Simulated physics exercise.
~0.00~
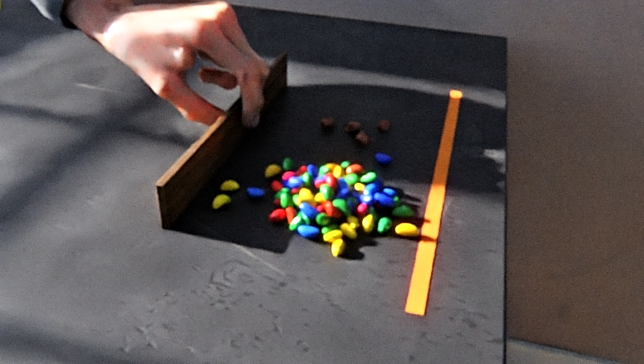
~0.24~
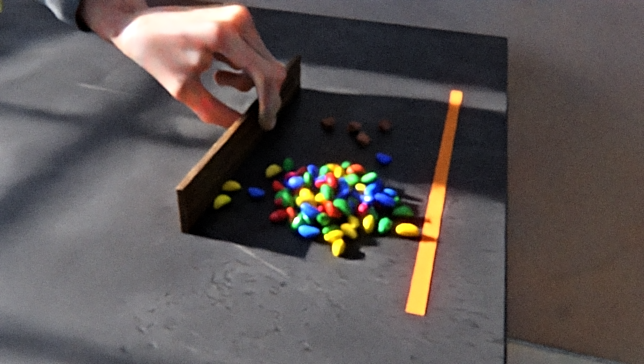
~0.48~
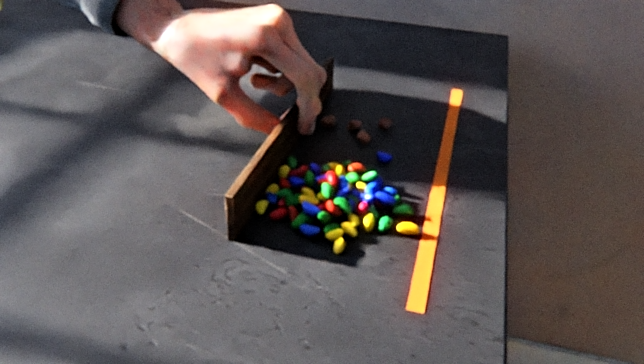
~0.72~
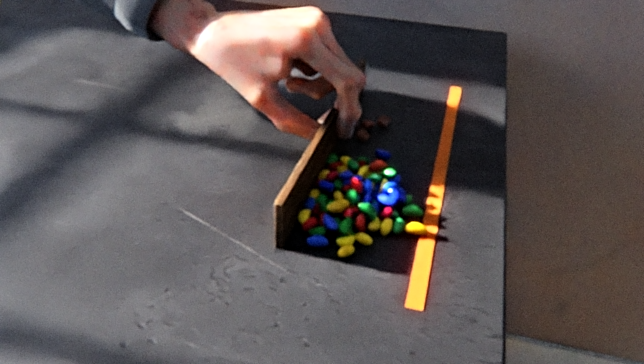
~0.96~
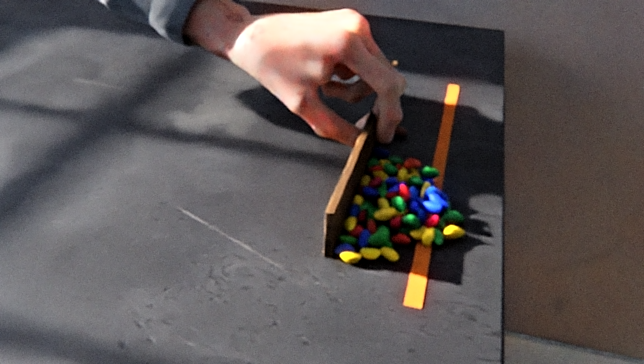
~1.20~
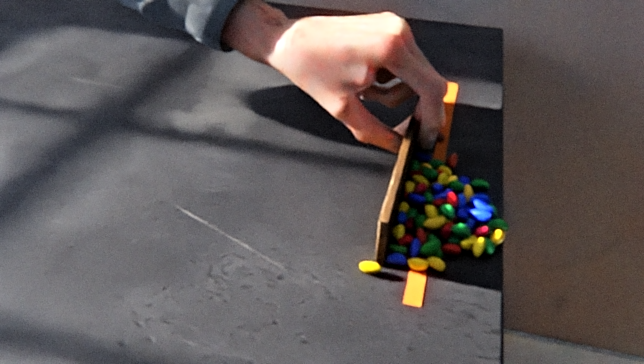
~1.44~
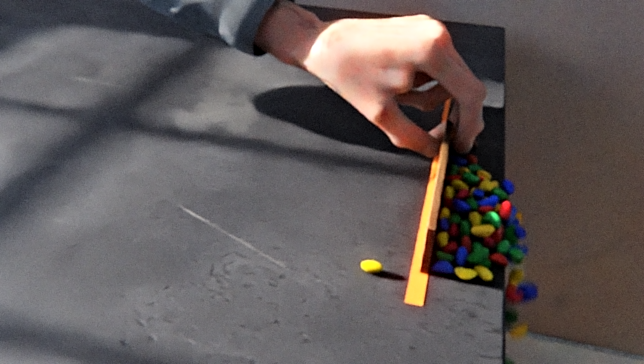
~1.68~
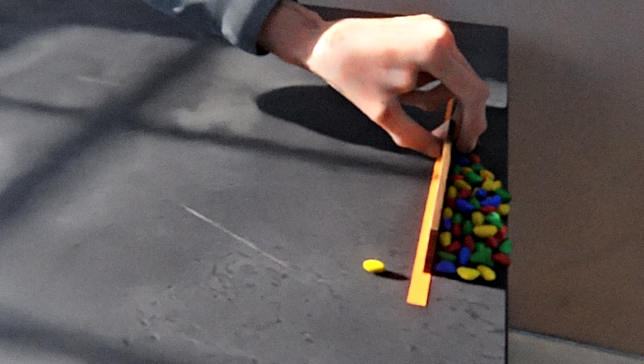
A hand sweeps colorful pebbles right with a wooden strip, spilling some off the table edge.
